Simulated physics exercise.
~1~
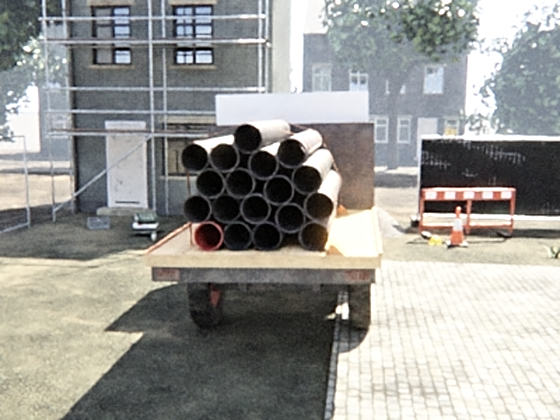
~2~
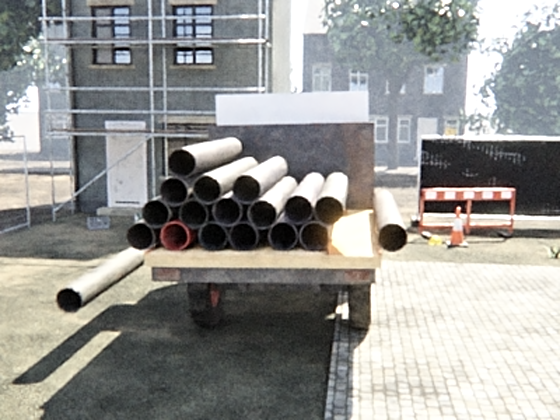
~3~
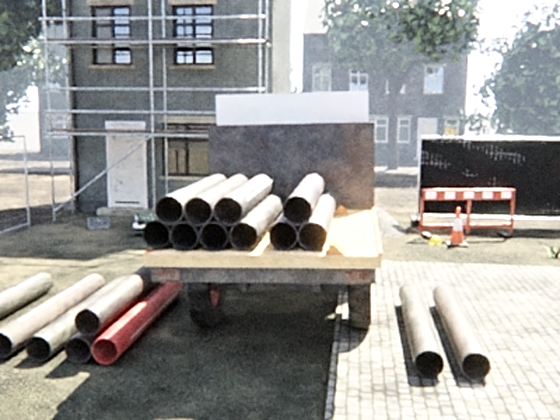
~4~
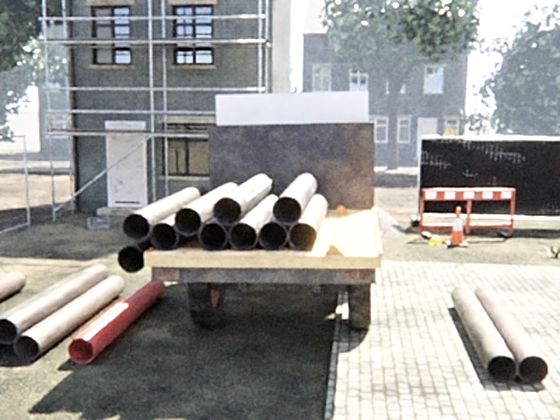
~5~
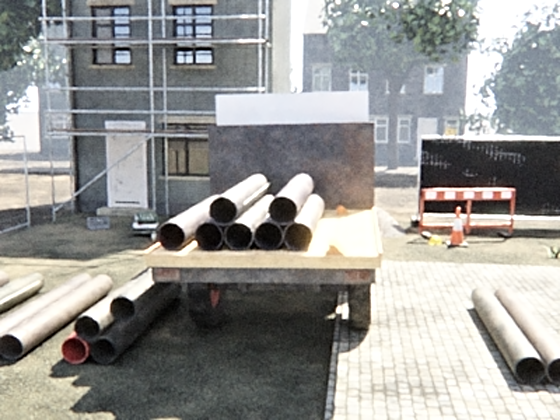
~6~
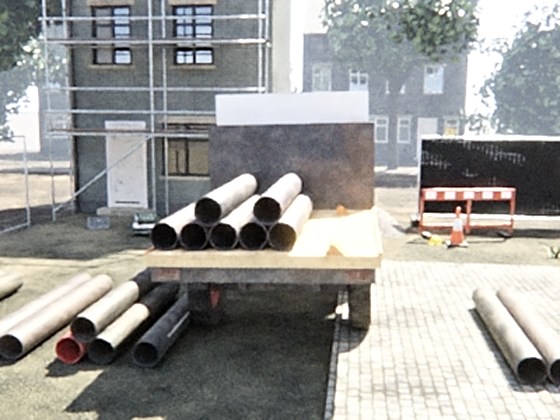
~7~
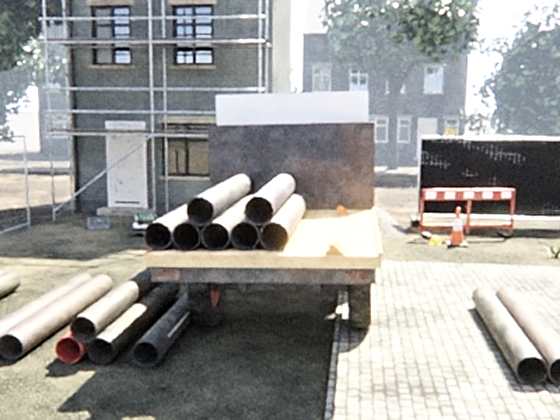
On a street beside a scaffolded building, a stack of steel pipes on a parked flatbed lorry collapsed and spilled off both sides, the red one dropping to the left, until it lay among others on the ground while a small pile remained on the deck.
